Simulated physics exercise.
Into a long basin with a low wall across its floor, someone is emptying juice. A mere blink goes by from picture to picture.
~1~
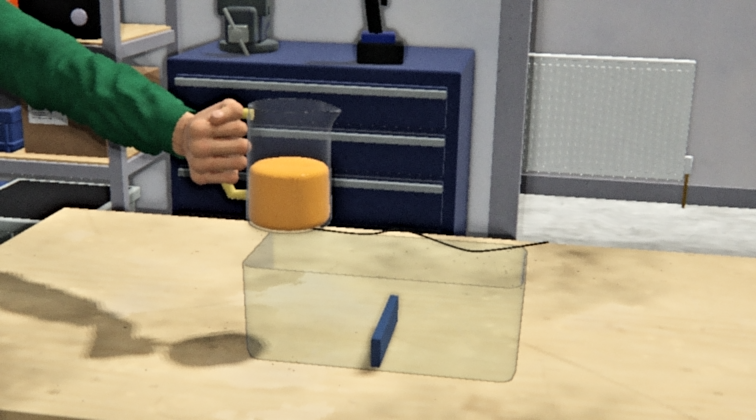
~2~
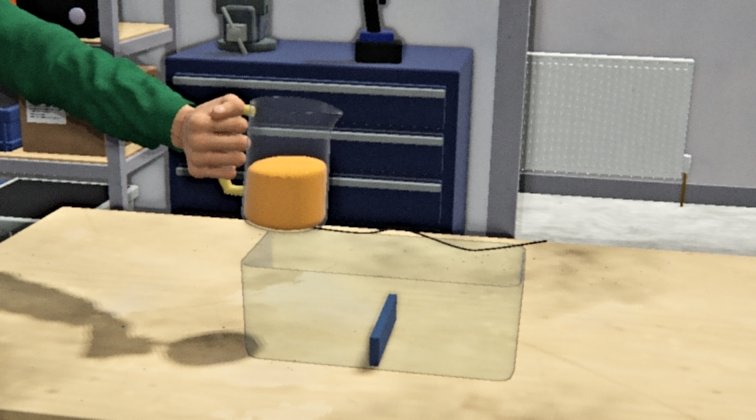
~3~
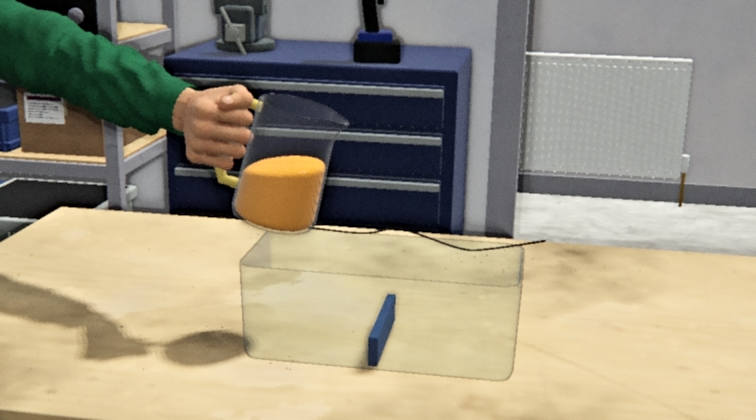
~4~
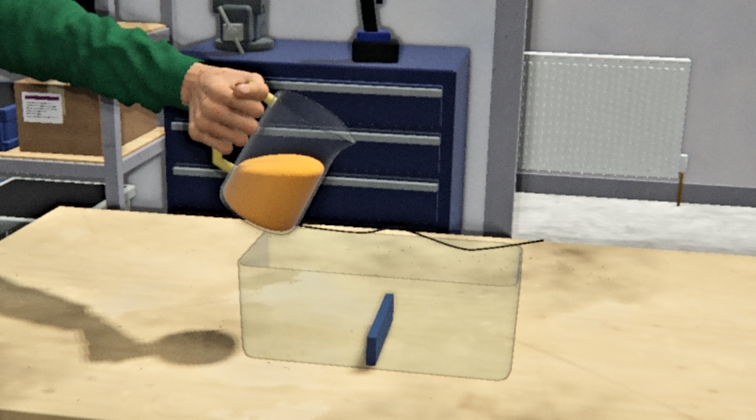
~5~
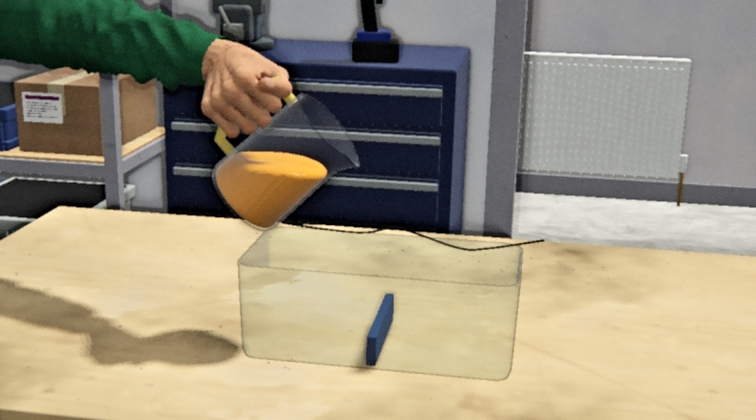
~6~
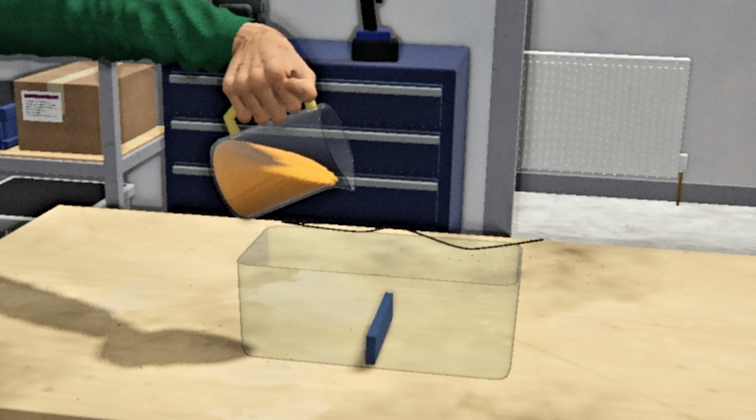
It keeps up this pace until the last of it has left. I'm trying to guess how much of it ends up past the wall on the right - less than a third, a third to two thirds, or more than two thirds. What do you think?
I'd say a third to two thirds.
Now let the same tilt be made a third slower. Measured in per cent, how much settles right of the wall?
I'd say roughly 55 in every hundred ends up there.
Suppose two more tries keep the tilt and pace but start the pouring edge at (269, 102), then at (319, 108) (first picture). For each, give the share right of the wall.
First some 10, then 15 per cent.
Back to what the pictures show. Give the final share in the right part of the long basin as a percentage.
Near 50 in a hundred.
A moment on, the tilt is 111° and 65 per cent is still to pour, 16 is left of the wall and 0 right of it.
Next, the tilt is 111° and 20 per cent is still to pour, 35 is left of the wall and 36 right of it.
Then the tilt is 111° and 4 per cent is still to pour, 41 is left of the wall and 51 right of it.
Later the tilt is 111° and 0 per cent is still to pour, 47 is left of the wall and 51 right of it.
In the end 48 per cent lies left of the wall, 52 right of it and 1 outside.
